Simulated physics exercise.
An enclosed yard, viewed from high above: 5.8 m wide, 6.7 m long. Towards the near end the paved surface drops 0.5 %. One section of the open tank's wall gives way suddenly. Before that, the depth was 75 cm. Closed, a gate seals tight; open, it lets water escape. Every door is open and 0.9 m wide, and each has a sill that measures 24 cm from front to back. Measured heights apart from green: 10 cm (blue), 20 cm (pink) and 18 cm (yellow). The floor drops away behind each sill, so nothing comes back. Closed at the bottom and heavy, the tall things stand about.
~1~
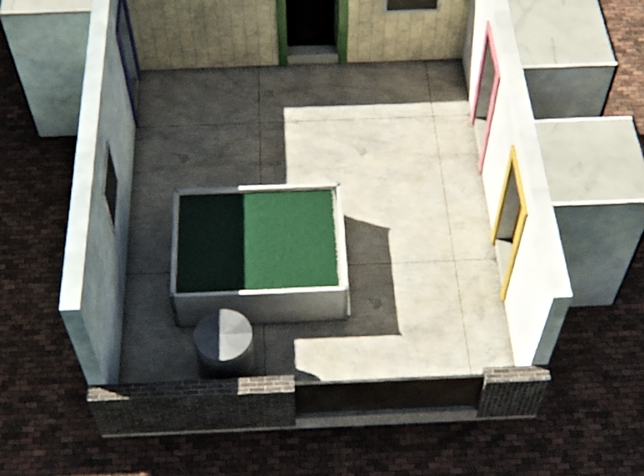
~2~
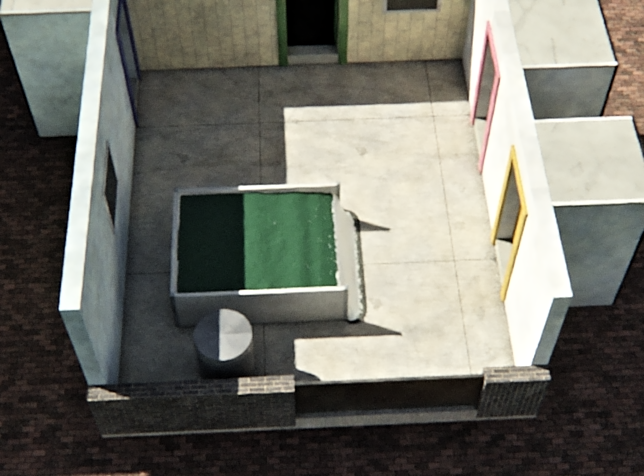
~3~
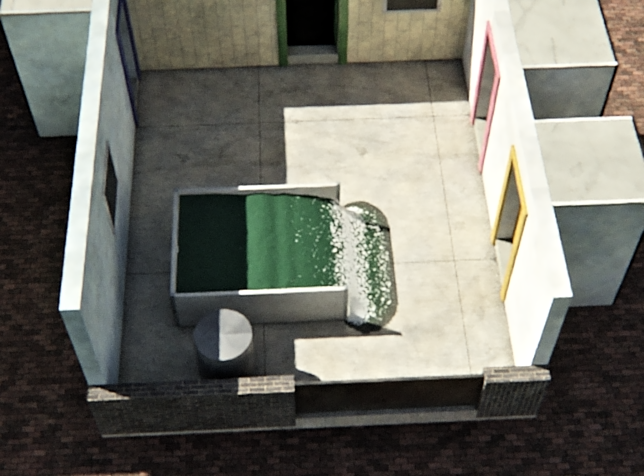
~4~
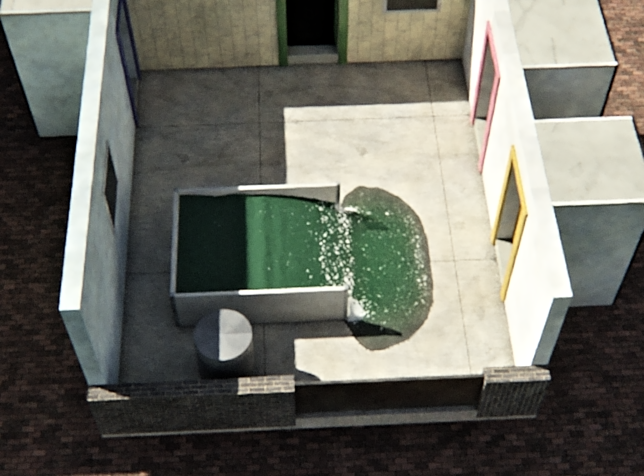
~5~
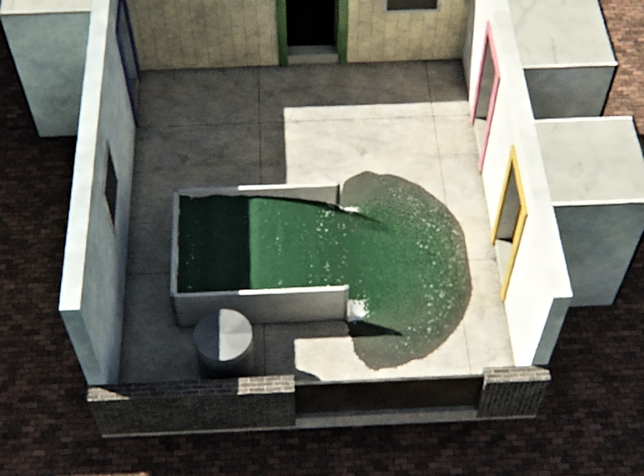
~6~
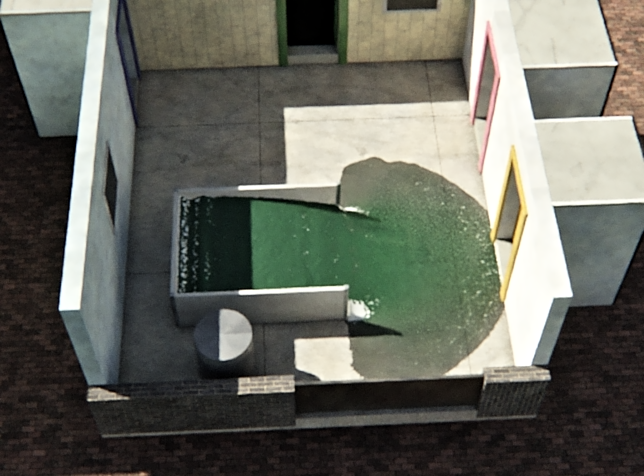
A walled yard held an open tank of still green water until the tank's right side gave way, and the water poured out, foaming, and spread across the paving in a widening rounded pool.
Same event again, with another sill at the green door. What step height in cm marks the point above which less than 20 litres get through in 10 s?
The point is around 5.5 cm.
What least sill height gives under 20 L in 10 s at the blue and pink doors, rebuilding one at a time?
About 11.0 cm at blue and 13.0 cm at pink.
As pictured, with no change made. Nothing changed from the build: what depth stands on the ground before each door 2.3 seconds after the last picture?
In cm: Blue 0, pink 17, yellow 31, green 1.
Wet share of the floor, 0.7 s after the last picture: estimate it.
Wet share: Near 30 %.
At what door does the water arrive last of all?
The blue one.
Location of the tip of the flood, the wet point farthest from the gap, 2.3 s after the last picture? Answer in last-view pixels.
Close to pixel (461, 59).
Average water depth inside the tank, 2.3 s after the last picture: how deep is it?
Mean depth: Approx. 19 cm.
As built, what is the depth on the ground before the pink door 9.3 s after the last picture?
Depth: Near 7.5 cm.
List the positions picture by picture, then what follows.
In the first picture, still water, 75 cm deep, in the open tank at (259, 241); the green door at (313, 22) is dry.
In the second picture, the gap is at (340, 254), the front 0.3 m out at (362, 310); the back of the open tank holds 75 cm.
In the third picture, water pours out at (340, 257) and has run 0.8 m, to (392, 299); about 13 cm deep outside, 75 cm at the back.
In the fourth picture, water pours out at (340, 258) and has run 1.3 m, to (428, 297); about 11 cm deep outside, 75 cm at the back.
In the fifth picture, the gap is at (340, 258), the front 1.9 m out at (466, 292); the back of the open tank holds 73 cm.
In the sixth picture, the front is at (503, 301), 2.5 m from the gap at (340, 259); 7.5 m2 of floor is wet, 65 cm left at the back; the green door at (313, 22), 4.4 m from the gap, is still 2.5 m from the nearest water.
Then, 0.7 s after the last picture water covers 30 % of the floor, deepest (47 cm) near (499, 278); it has not reached the green door.
Then, 2.3 s after the last picture water covers 45 % of the floor, deepest (38 cm) near (519, 393); it has not reached the green door.
Then, 9.3 s after the last picture water covers 100 % of the floor, deepest (18 cm) near (118, 411); 6 cm at the green door, 0 litres in over its 22 cm sill.
At the green door as built, the water peaked near 10 cm, 3.7 s after the last picture.
Run again over the same 10 s with other heights there, 32 litres in over 4.5 cm, 12 litres over 6.5 cm. The limit of 20 litres is kept from about 5.5 cm up.
